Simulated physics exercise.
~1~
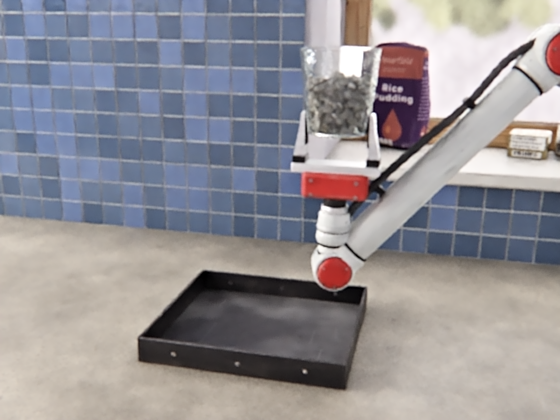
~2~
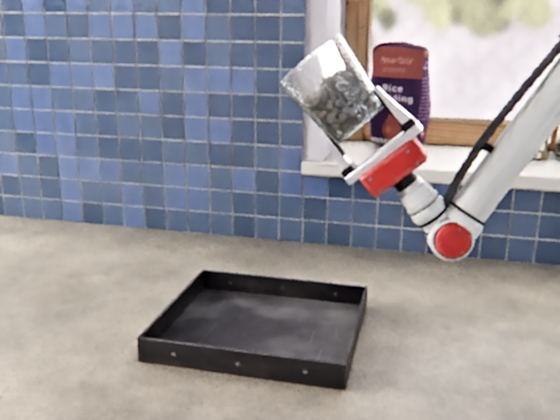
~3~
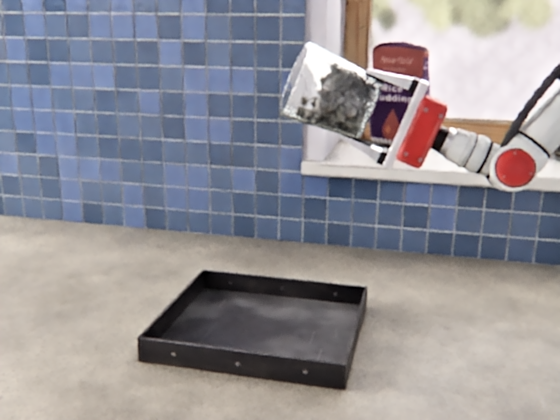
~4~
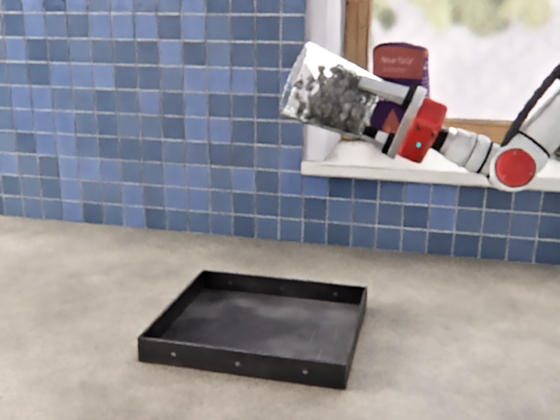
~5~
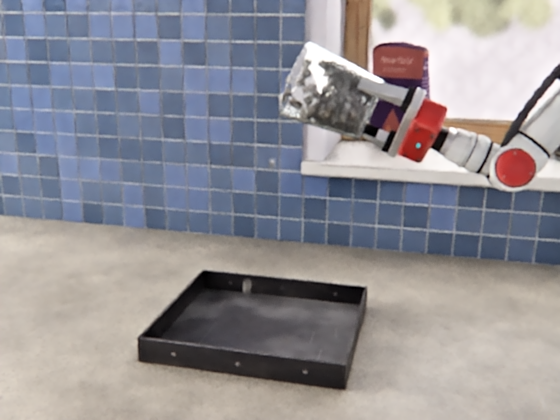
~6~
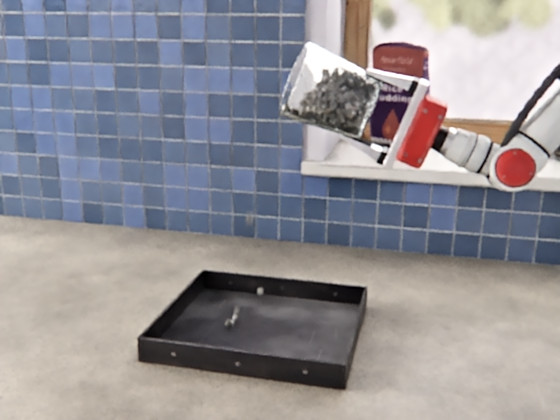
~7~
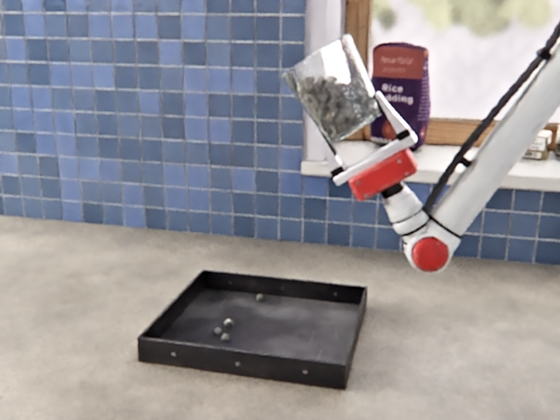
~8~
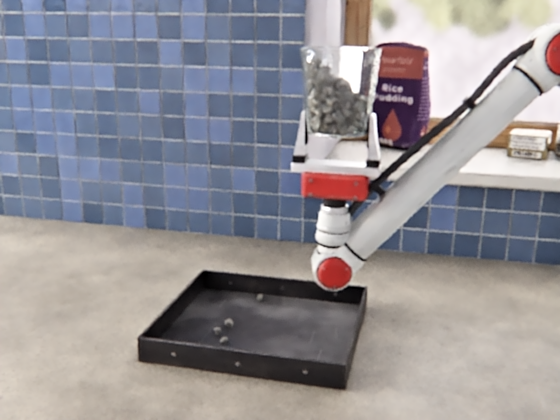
At the start, a white and red robot arm holds a clear beaker of small grey pebbles upright above a counter, with an empty black tray below and a blue tiled wall behind. The arm tips the beaker to the left until it lies nearly on its side, and the pebbles slide toward its mouth. The beaker rocks slightly there, and a few pebbles drop into the tray. The arm then swings the beaker back upright. It ends still mostly full, with only a few pebbles scattered in the tray.
